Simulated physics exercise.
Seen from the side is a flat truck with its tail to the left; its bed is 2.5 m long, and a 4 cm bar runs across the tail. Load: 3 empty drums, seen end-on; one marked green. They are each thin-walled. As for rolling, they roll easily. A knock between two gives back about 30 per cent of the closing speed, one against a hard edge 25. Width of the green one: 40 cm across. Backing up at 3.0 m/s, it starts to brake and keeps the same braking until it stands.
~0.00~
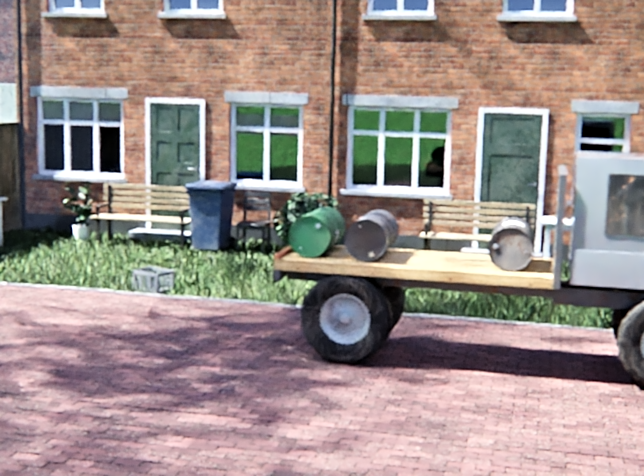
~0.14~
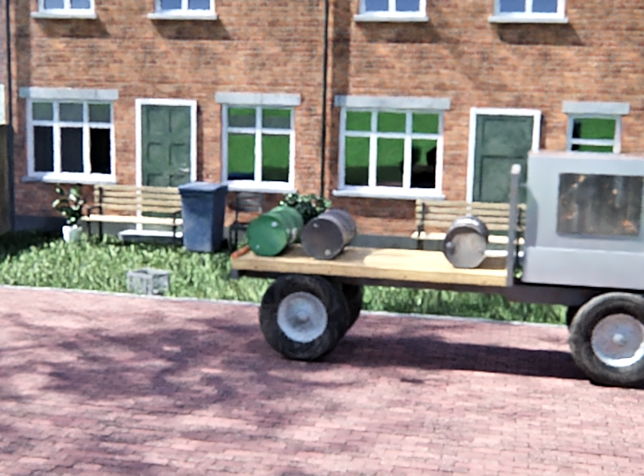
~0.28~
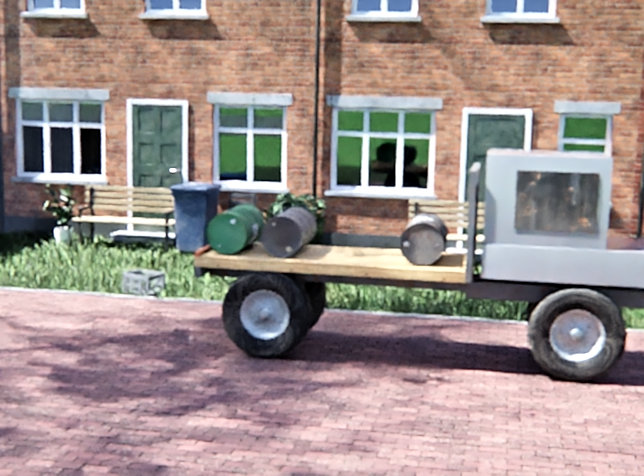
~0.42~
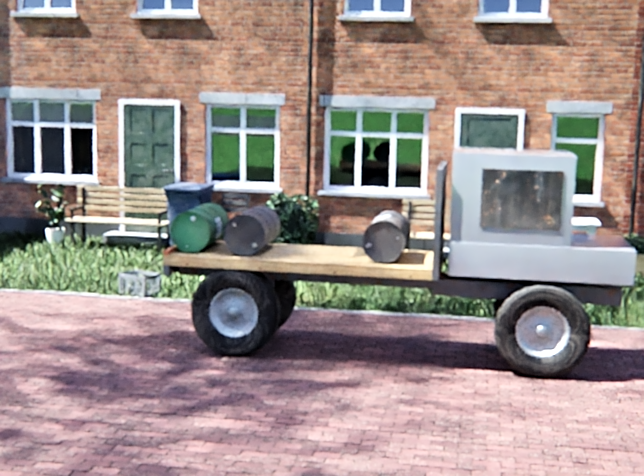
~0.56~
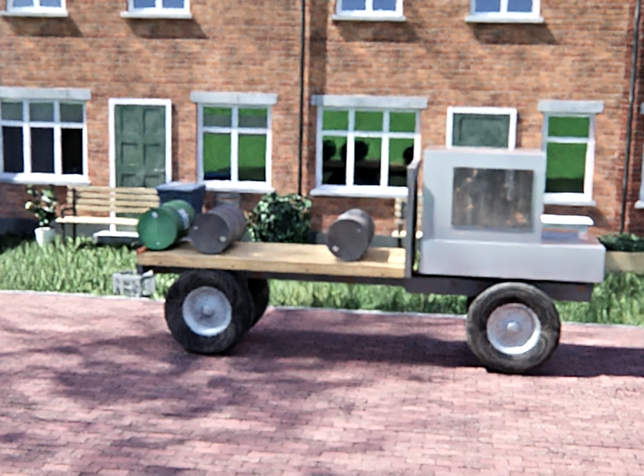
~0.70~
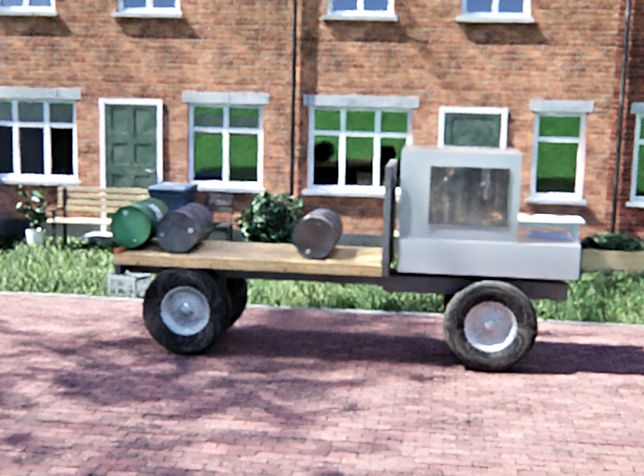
A flat truck backs left past brick houses, slowing as three drums shift slightly tailward.
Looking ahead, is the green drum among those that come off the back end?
It is spilled off the back.
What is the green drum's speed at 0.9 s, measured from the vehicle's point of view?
0.7 m/s, give or take.
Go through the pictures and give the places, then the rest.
In the first frame, green at (309, 237); tail bar at (276, 257); speed 3.0 m/s; 3 of the 3 make up the bottom layer on the bed.
In the second frame, green at (266, 236); tail bar at (234, 256); speed 2.8 m/s.
In the third frame, green at (226, 234); tail bar at (197, 254); speed 2.4 m/s.
In the fourth frame, green at (189, 232); tail bar at (166, 253); speed 2.0 m/s.
In the fifth frame, green at (156, 229); tail bar at (139, 252); speed 1.7 m/s.
In the sixth frame, green at (129, 227); tail bar at (116, 252); speed 1.3 m/s.
After 0.9 s, green is on the bed, 5 cm from the bar, rolling towards it; 0 lost off the end.
After 1.0 s, green is going over the tail; 1 lost off the end.
After 1.1 s, green is going over the tail; 1 lost off the end.
After 1.2 s, green is going over the tail; 1 lost off the end.
At rest (2.6 s), green is off the end; 3 lost off the end.
